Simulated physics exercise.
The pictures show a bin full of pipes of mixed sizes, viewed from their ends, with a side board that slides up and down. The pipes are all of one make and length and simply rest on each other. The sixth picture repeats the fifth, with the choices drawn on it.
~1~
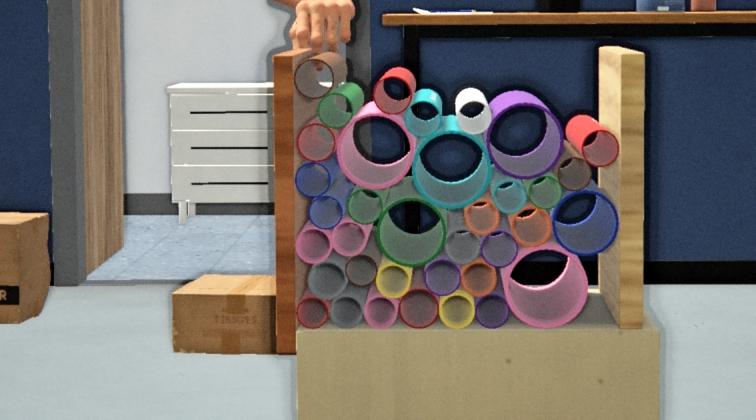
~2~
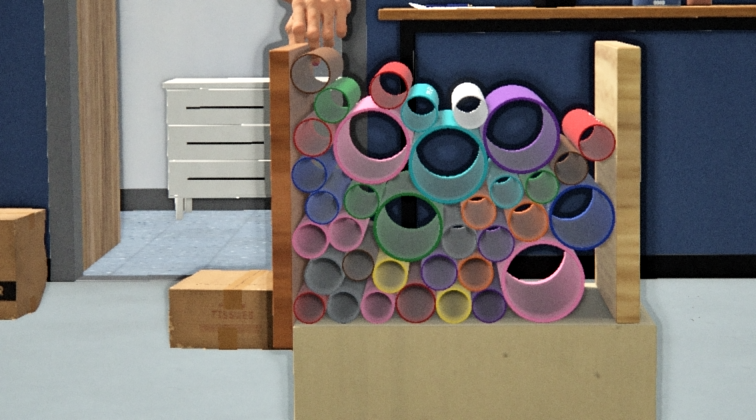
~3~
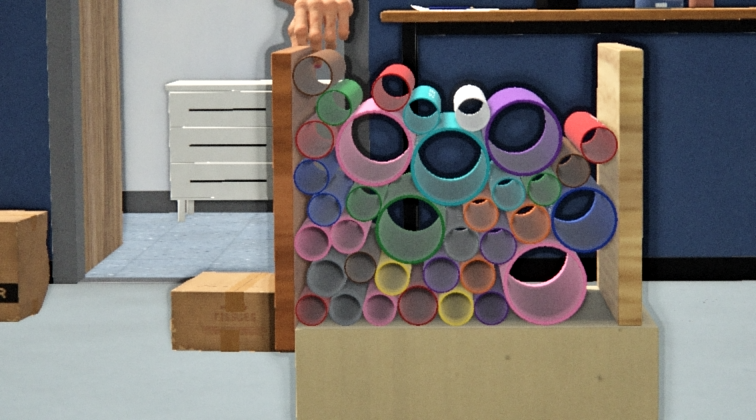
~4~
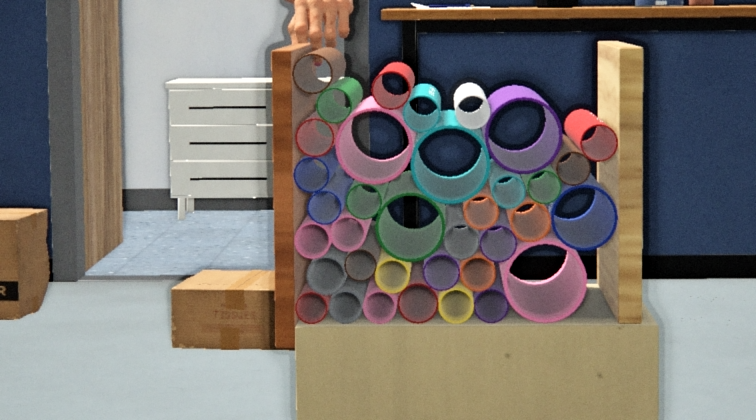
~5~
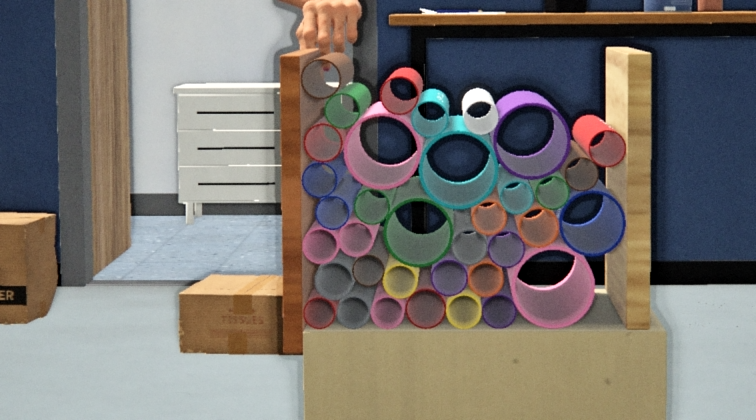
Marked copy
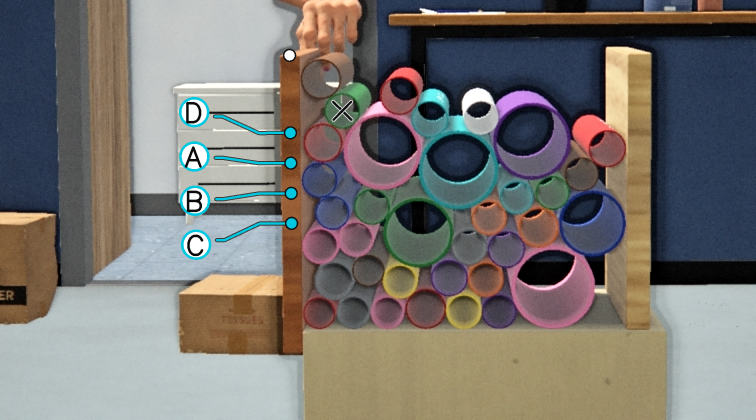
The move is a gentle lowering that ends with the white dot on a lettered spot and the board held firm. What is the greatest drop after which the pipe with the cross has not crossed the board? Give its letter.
Lower it to B and no more.
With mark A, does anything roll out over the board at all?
At A: Yes.
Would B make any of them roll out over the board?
Yes, at B.
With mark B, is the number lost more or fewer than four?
Fewer than four.
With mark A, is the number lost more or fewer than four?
Fewer than four.
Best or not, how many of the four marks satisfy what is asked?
Three of them.
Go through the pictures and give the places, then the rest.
In the first frame, a pink pipe (349, 239); a green pipe (365, 206); a turquoise pipe (510, 197).
In the second frame, a turquoise pipe (506, 192); a red pipe (596, 143).
In the third frame, a brown pipe (313, 76); side board (297, 186).
In the fourth frame, a red pipe (311, 308); a purple pipe (492, 306).
In the fifth frame, a brown pipe (368, 270); a pink pipe (356, 239); a green pipe (372, 207).
On the copy, A at (291, 163); B at (292, 193); C at (292, 223); D at (291, 133); the cross at (342, 111); the white dot at (290, 55).
On B. First, top of the board (301, 120).
Then, top of the board (302, 191).
Finally, top of the board (302, 192), one out over the board, the crossed one still inside.
By contrast, A keeps the crossed one inside; C lets the crossed one out; D keeps the crossed one inside.
